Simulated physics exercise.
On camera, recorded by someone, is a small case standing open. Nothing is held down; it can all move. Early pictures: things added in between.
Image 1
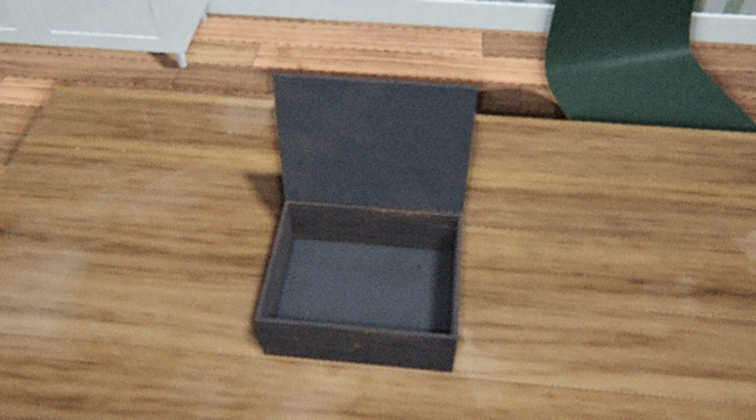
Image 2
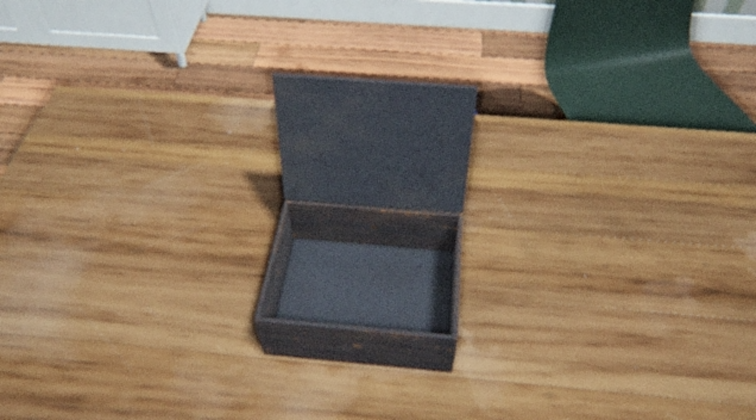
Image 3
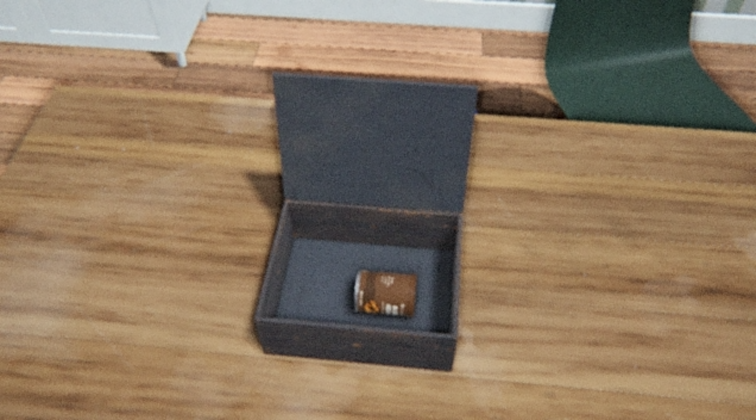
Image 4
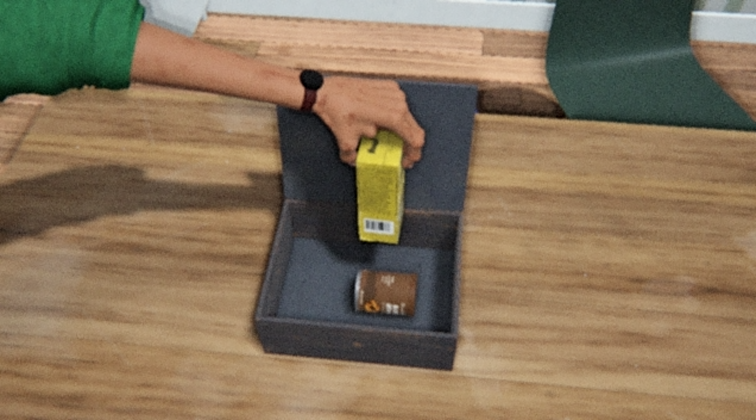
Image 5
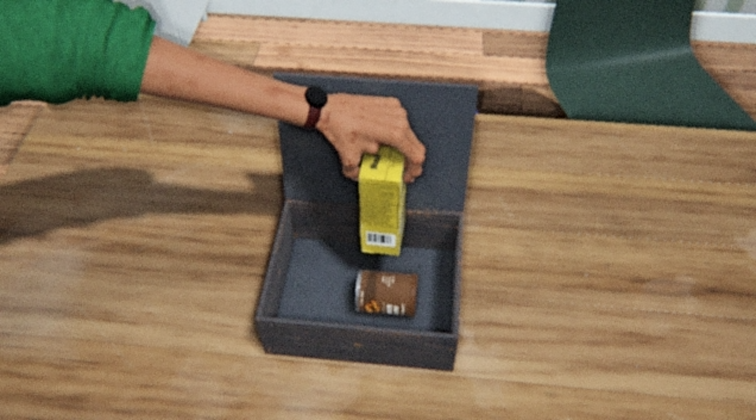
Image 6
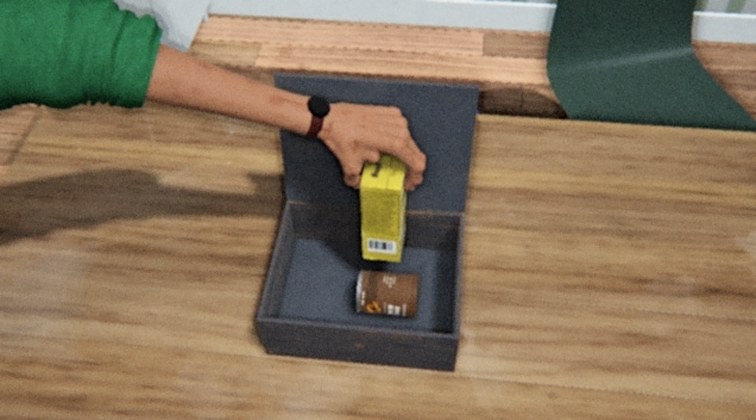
A brown tin appeared lying in the empty open dark box, then a hand in a green sleeve held a yellow carton above it and lowered it slightly, while the tin barely shifted.
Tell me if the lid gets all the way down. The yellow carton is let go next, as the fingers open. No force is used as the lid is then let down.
Stays open.
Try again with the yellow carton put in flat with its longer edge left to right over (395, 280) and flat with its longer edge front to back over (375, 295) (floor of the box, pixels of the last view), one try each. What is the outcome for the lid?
Trial 1: Lid lowered. Trial 2: Lid propped open.
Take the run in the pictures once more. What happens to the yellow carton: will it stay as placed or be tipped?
It ends up tilted.
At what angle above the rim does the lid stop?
Angle: About 20°.
Then, 0.40 s later than the last frame, yellow carton moved about its own width near (385, 238).
Then, 1.50 s later than the last frame, lid 69° above the rim; yellow carton tilted by 4° near (384, 240).
Then, 1.80 s later than the last frame, lid 46° above the rim; yellow carton tilted by 22° near (382, 252).
Then, 2.00 s later than the last frame, lid 25° above the rim; yellow carton tilted by 50° near (381, 264); brown tin moved a little.
When it is over, lid 22° above the rim; lying over in the box, yellow carton; brown tin as before. End places, in pixels of the last picture, yellow carton near (381, 261).
